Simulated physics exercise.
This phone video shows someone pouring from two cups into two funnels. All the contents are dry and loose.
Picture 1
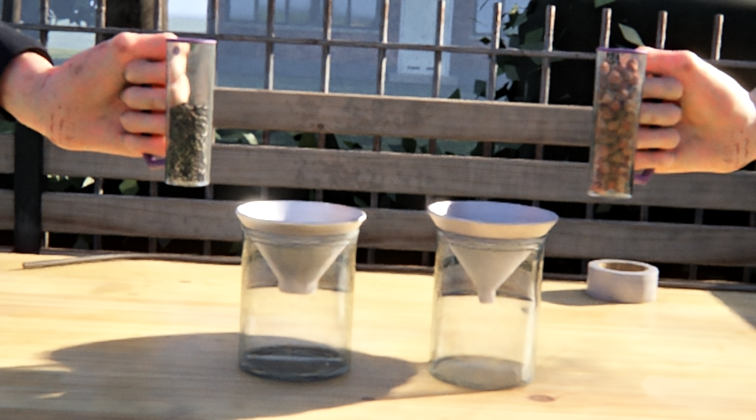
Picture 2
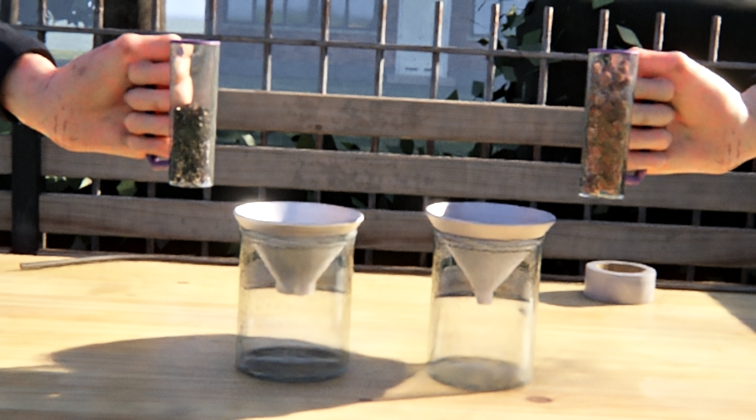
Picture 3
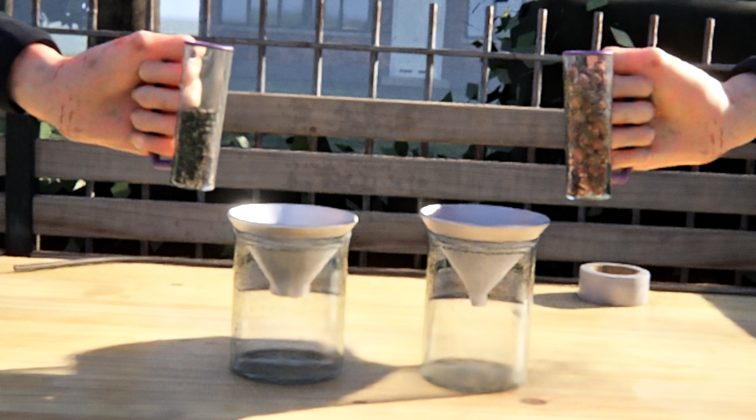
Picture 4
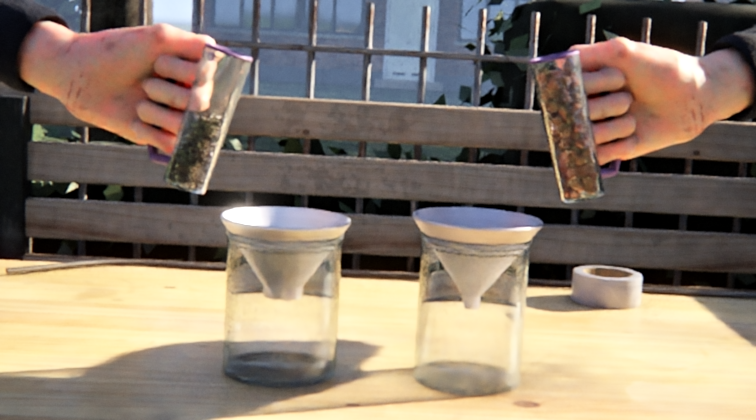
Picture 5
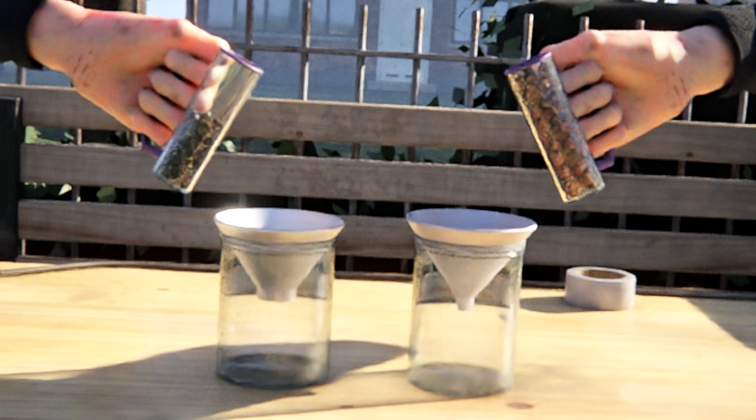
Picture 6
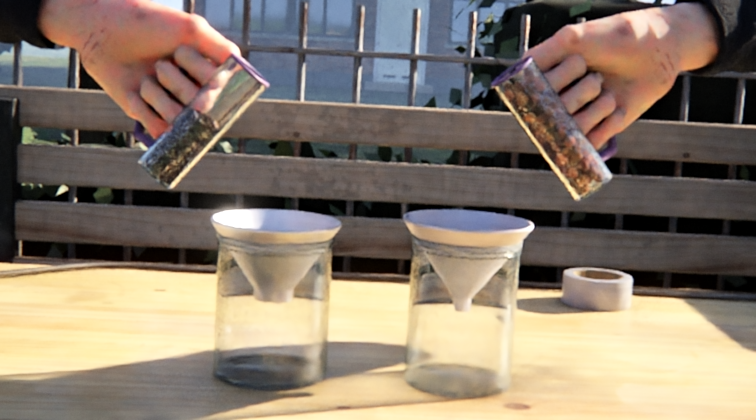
Two hands held clear cups of small, loose pieces, dark on the left and reddish-brown on the right, above two funnels in glass jars, then moved them slightly closer together and steadily tilted them.
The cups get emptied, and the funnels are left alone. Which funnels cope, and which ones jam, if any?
As I see it, left funnel: Most likely it empties out fully. Right funnel: Most likely it stops flowing.
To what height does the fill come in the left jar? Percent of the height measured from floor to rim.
Level: Near 10 per cent.
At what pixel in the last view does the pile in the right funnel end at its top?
Close to (447, 236).
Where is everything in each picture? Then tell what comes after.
In the first frame, left funnel at (301, 223), outlet at (298, 289), about 5 pieces wide; left cup at (189, 112), holding chocolate balls; right funnel at (492, 223), outlet at (486, 301), about one piece wide; right cup at (616, 123), holding clay pellets.
In the second frame, left cup at (193, 113), upright; right cup at (607, 124), upright.
In the third frame, left cup at (200, 116), tipped 5°; right cup at (588, 125), tipped 5°.
In the fourth frame, left cup at (206, 119), tipped 16°; right cup at (568, 127), tipped 16°.
In the fifth frame, left cup at (206, 121), tipped 28°; right cup at (556, 129), tipped 28°.
In the sixth frame, left funnel at (276, 231), outlet at (273, 298); left cup at (203, 122), tipped 39°; right funnel at (467, 231), outlet at (462, 309); right cup at (553, 130), tipped 39°.
Then, 0.48 s after the last picture, left, all still in the cup; right, all still in the cup.
Then, 0.89 s after the last picture, left, nearly all still in the cup, a stray few in or over the funnel; right, nearly all still in the cup, a stray few in or over the funnel.
Then, 1.25 s after the last picture, left, a small part still in the cup, about half in or over the funnel, about a third down in the jar; right, about half still in the cup, about half in or over the funnel, a stray few down in the jar.
At rest, left, all down in the jar; right, nearly all stuck in the funnel, a stray few down in the jar.
